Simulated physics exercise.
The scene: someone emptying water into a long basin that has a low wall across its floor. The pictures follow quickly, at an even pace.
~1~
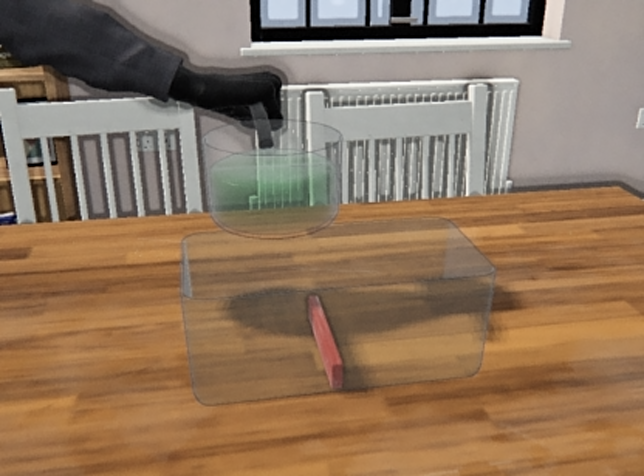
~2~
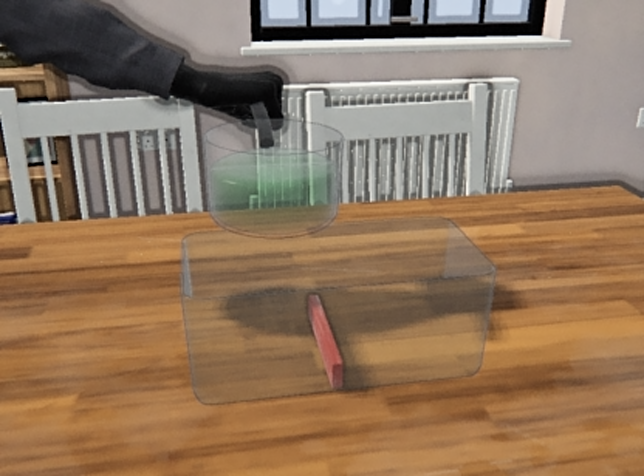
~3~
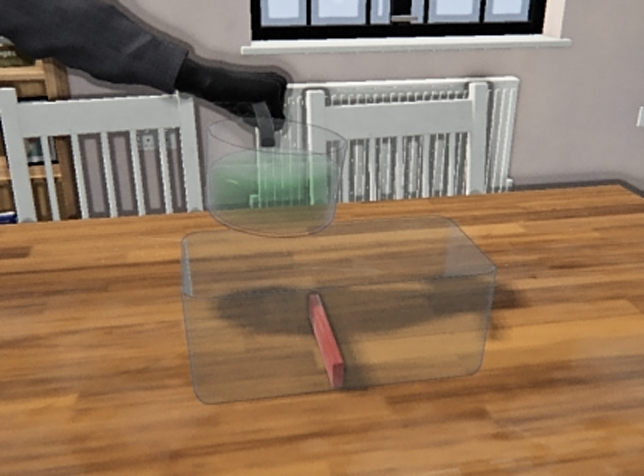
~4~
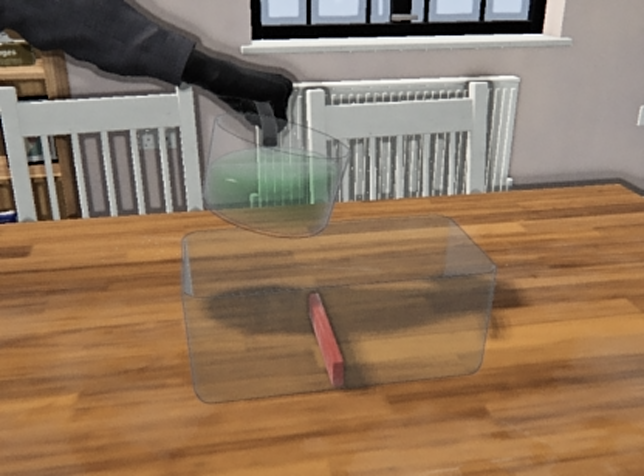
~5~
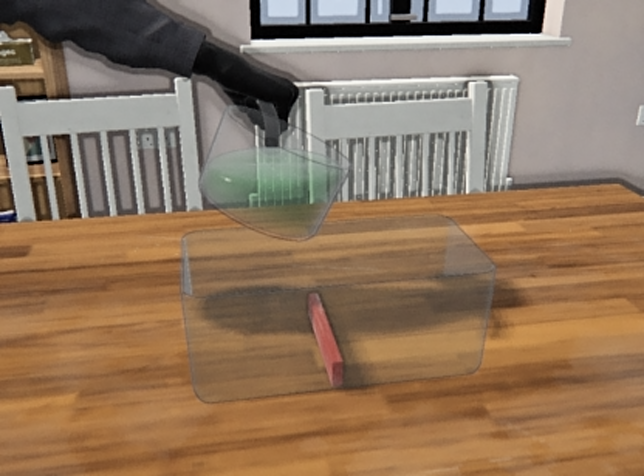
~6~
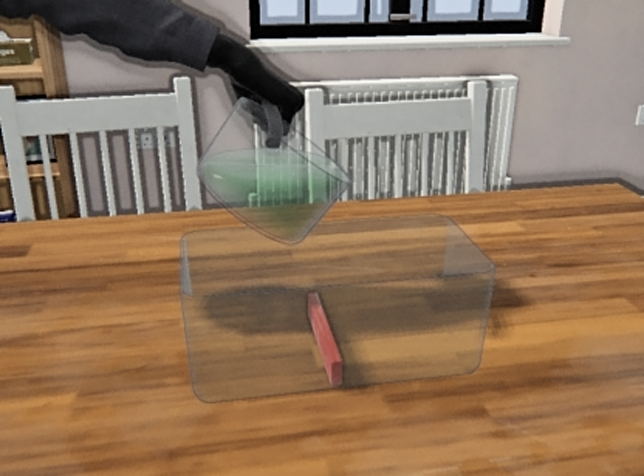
A dark-sleeved, gloved hand holds a clear container of green liquid almost upright above a transparent rectangular basin with a low red wall across its floor. The hand then tilts the container further and further to the right, its left side rising while the liquid's surface stays roughly level.
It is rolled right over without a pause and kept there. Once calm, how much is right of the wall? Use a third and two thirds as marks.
In the end over two thirds is right of the wall.
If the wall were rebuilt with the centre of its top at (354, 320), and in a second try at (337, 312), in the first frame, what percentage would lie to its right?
The first gives 65 %, the second 90 %.
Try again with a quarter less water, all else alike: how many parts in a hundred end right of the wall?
It comes to 90 per cent or so.
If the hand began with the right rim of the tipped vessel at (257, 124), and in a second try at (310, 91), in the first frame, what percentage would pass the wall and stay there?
The first gives 30 %, the second 80 %.
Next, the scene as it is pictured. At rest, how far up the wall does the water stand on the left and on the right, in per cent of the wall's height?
Some 10 per cent left and 80 right.
A moment on, the tilt is 101° and 32 per cent is still to pour, 0 is left of the wall and 43 right of it.
Next, the tilt is 111° and 6 per cent is still to pour, 11 is left of the wall and 80 right of it.
Then the tilt is 111° and 0 per cent is still to pour, 12 is left of the wall and 87 right of it.
Later the tilt is 111° and 0 per cent is still to pour, 12 is left of the wall and 87 right of it.
At rest 12 per cent lies left of the wall, 87 right of it and 1 outside.
